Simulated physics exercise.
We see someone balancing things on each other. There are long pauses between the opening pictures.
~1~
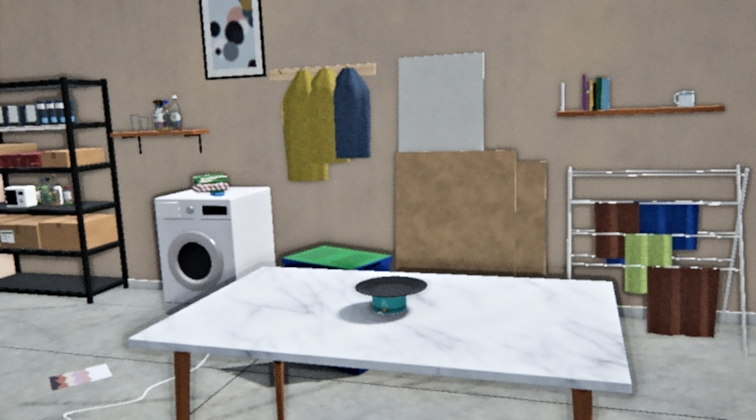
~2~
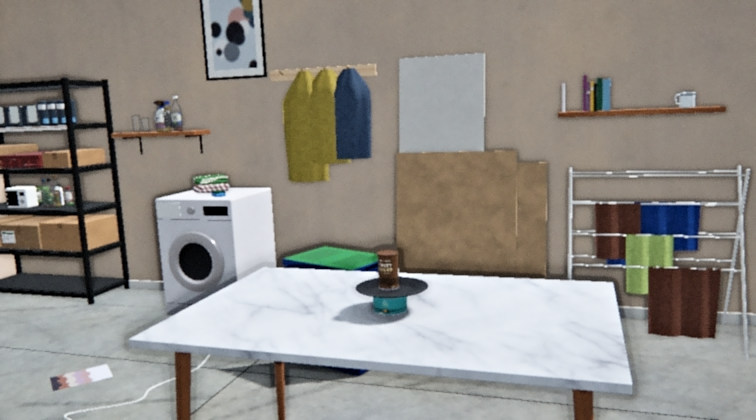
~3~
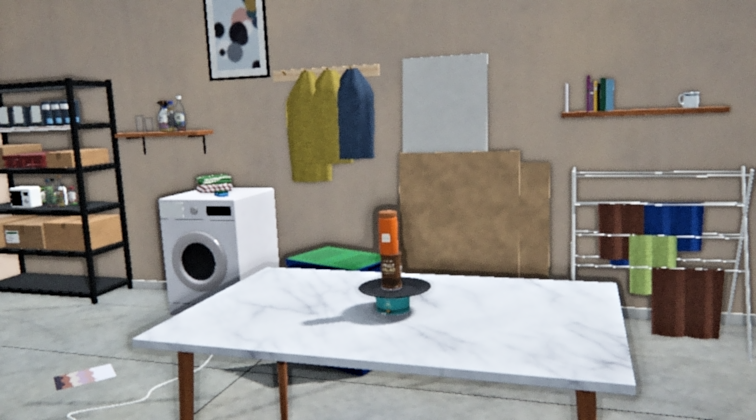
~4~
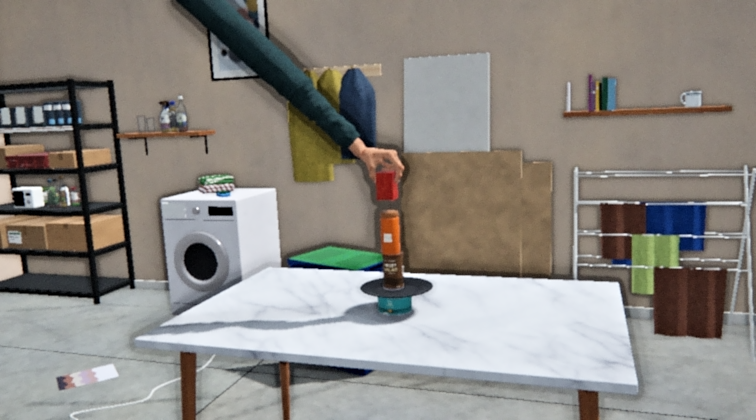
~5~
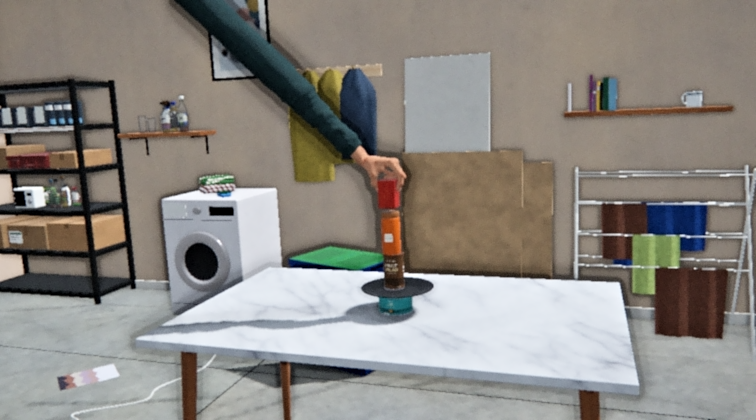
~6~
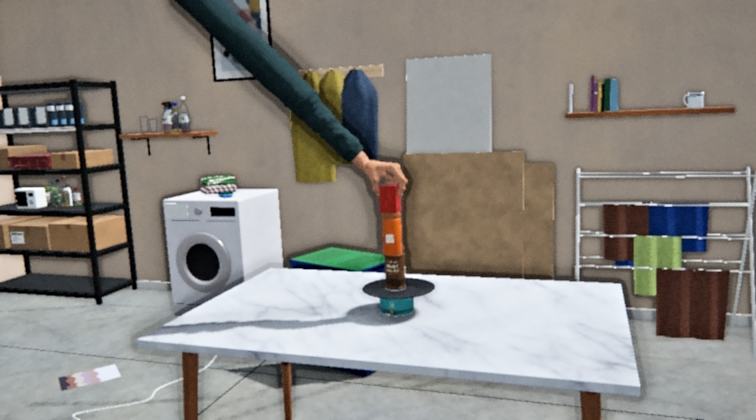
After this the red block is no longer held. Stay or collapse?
Here the pile holds.
Then, 0.40 s later than the last frame, all is still.
Then, 1.20 s later than the last frame, red block resting near (390, 199).
When it is over, all 5 as before. End places, in pixels of the last picture, red block near (389, 199). The pile keeps its balance.
